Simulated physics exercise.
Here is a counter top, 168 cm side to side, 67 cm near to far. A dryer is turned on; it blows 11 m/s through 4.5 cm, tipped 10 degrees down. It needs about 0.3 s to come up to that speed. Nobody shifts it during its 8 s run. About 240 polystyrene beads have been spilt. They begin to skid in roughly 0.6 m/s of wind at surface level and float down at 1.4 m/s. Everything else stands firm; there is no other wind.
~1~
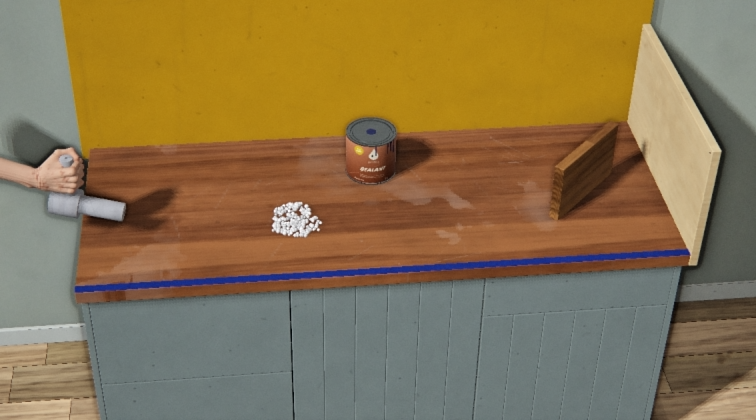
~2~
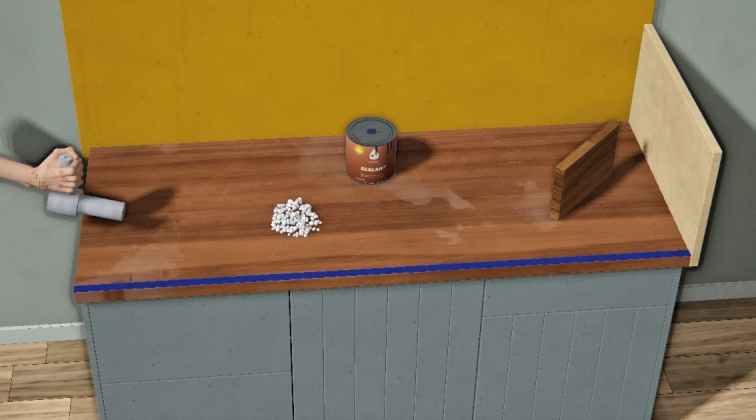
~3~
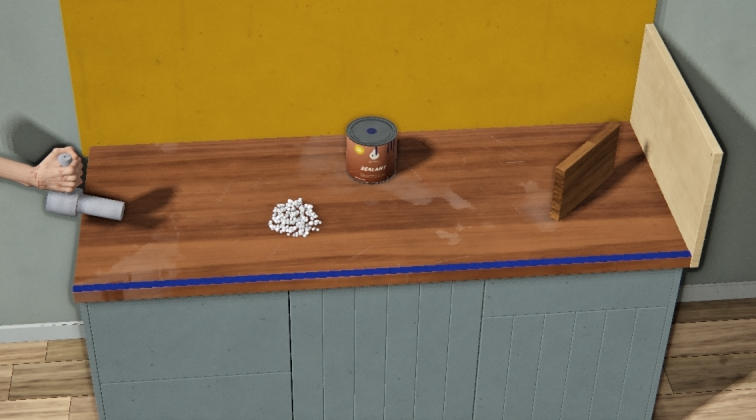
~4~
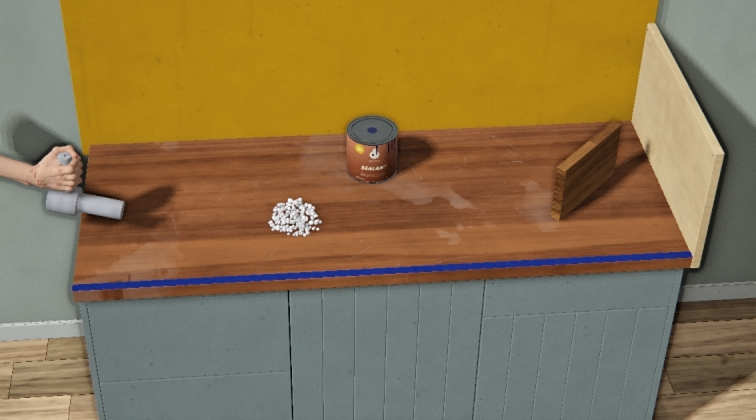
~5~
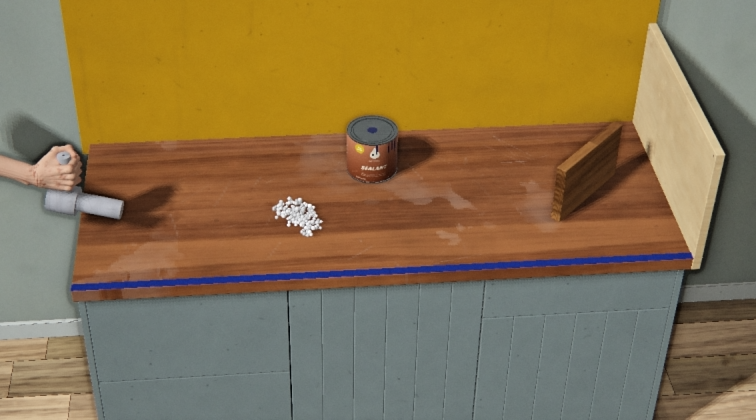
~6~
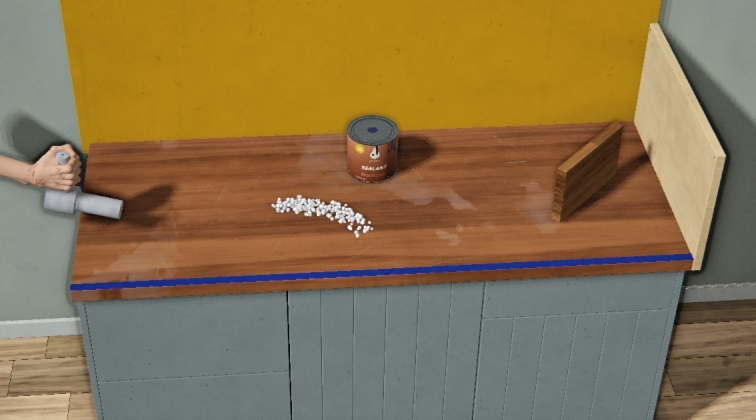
A wooden counter top with a blue front edge, above grey-blue cupboards and before a mustard-yellow wall, is seen from above and in front. At left a hand holds a grey dryer pointing right, with a heap of white beads near the middle, a brown tin behind, and a brown board and pale panel at right. The beads lie still, then skid rightward into a curved trail, while all else stays put.
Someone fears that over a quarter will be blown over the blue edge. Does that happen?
Answer: No.
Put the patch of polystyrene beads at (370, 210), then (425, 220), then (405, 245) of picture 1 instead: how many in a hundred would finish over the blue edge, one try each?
In that order: 0 %, 3 %, 60 %.
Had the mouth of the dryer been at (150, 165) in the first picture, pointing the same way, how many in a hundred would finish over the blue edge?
In that case some 100 per cent.
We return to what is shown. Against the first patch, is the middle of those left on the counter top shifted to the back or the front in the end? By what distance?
Towards the back, some 35 cm.
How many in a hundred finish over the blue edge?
Some 0 per cent.
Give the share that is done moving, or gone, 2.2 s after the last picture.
About 5 %.
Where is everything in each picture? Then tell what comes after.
In the first frame, the middle of the polystyrene beads is near (296, 220), none has stirred yet and the mouth of the dryer is at (124, 212).
In the second frame, the middle of the polystyrene beads is near (297, 221), none has stirred yet and the blue edge is centred on (390, 274).
In the third frame, the middle of the polystyrene beads is near (296, 221), none has stirred yet, the top of a tin is at (372, 131) and the top of a board is at (589, 145).
In the fourth frame, the middle of the polystyrene beads is near (296, 220) and none has stirred yet.
In the fifth frame, the middle of the polystyrene beads is near (303, 215), the farthest in sight from the dryer is at (321, 222) and about 35 % have left their places.
In the sixth frame, the middle of the polystyrene beads is near (318, 209), the farthest in sight from the dryer is at (372, 230) and about 80 % have left their places.
Then, 1.2 s after the last picture, 98 % are on the move or not yet settled, 0 % are over the blue edge; the middle of those still in play is near (548, 156).
Then, 2.2 s after the last picture, 93 % are on the move or not yet settled, 0 % are over the blue edge; the middle of those still in play is near (613, 133).
Then, 4.1 s after the last picture, 86 % are on the move or not yet settled, 0 % are over the blue edge; the middle of those still in play is near (610, 130).
Then, 7.7 s after the last picture, at the end, 0 % are over the blue edge; the middle of those still in play is near (611, 129).
